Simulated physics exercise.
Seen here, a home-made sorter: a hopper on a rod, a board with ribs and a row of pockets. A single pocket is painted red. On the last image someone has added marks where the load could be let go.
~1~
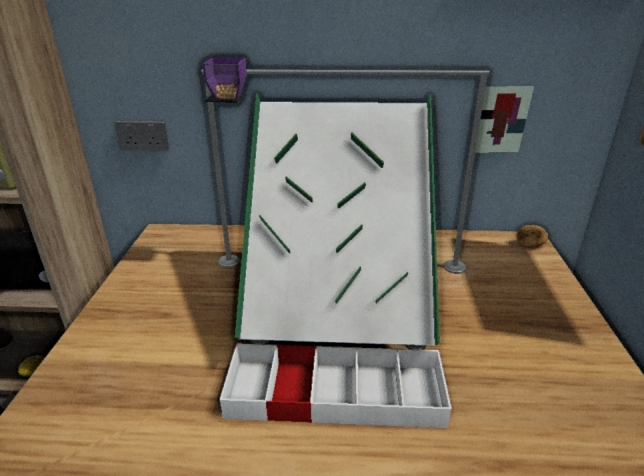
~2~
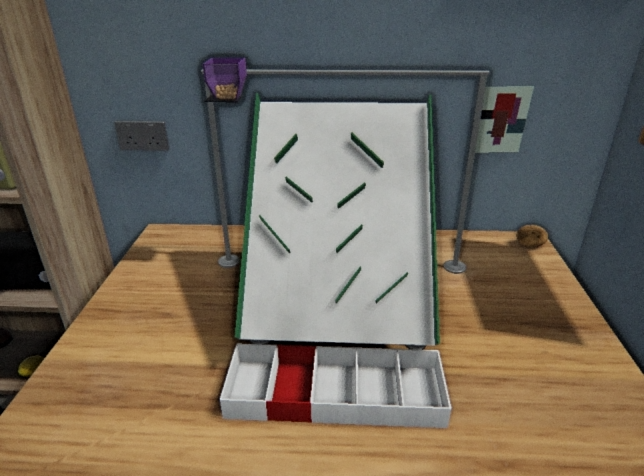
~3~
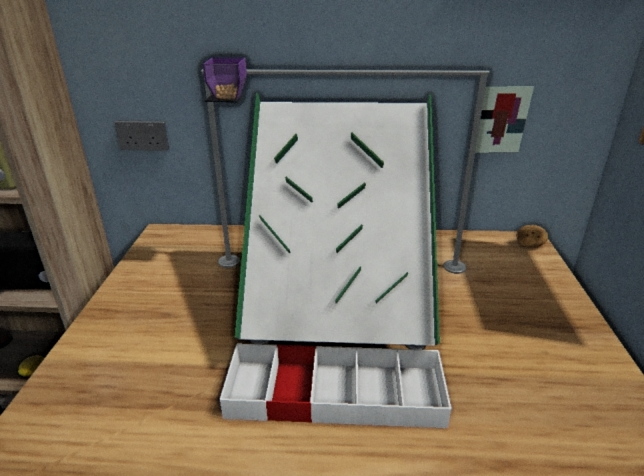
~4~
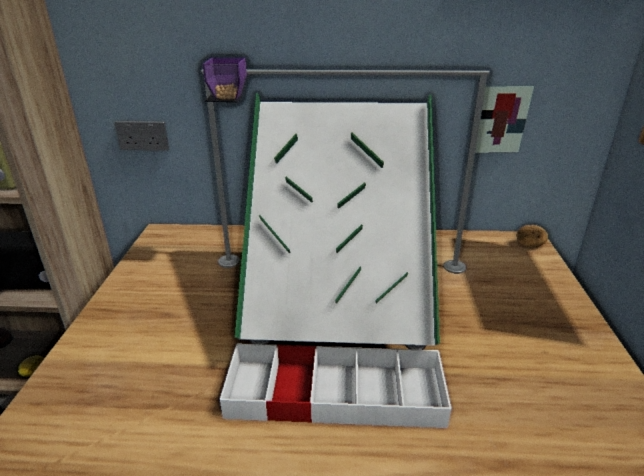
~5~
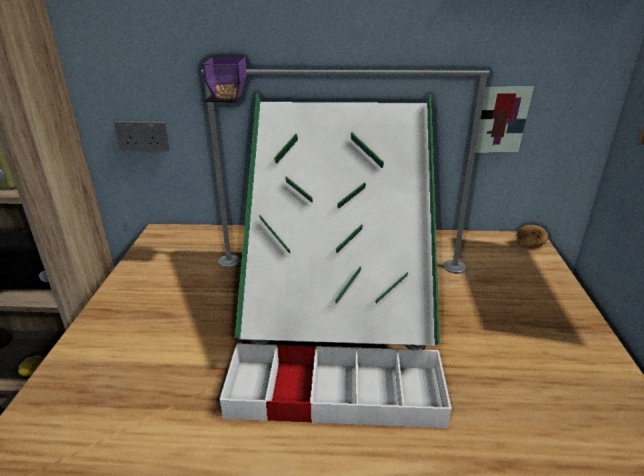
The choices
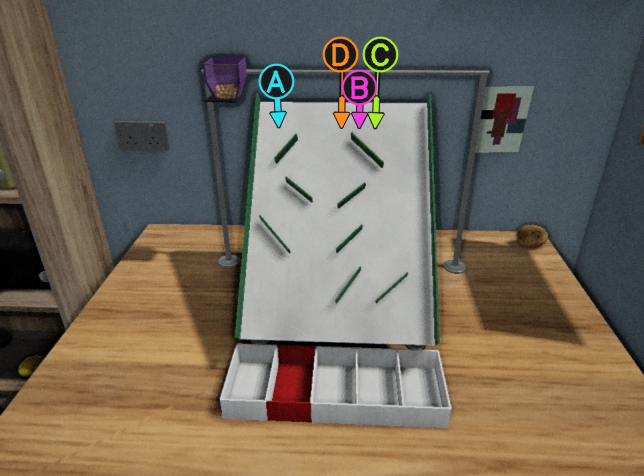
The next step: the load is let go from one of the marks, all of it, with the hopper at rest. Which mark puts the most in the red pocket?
D is best.
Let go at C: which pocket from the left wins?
It is the fifth one.
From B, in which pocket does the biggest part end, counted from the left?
The fifth.
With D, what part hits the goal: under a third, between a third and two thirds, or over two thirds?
Between a third and two thirds.
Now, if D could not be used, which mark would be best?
That is mark B.
On the marked copy, mark A meets the board at (278, 121); mark B meets the board at (359, 122); mark C meets the board at (375, 122); mark D meets the board at (341, 122).
For mark A, a small part in the red pocket, most in other pockets, a small part outside the box.
For mark B, about a quarter in the red pocket, about two thirds in other pockets, a small part outside the box.
For mark C, a stray few in the red pocket, most in other pockets, a small part outside the box.
For mark D, about half in the red pocket, about a third in other pockets, a small part outside the box.
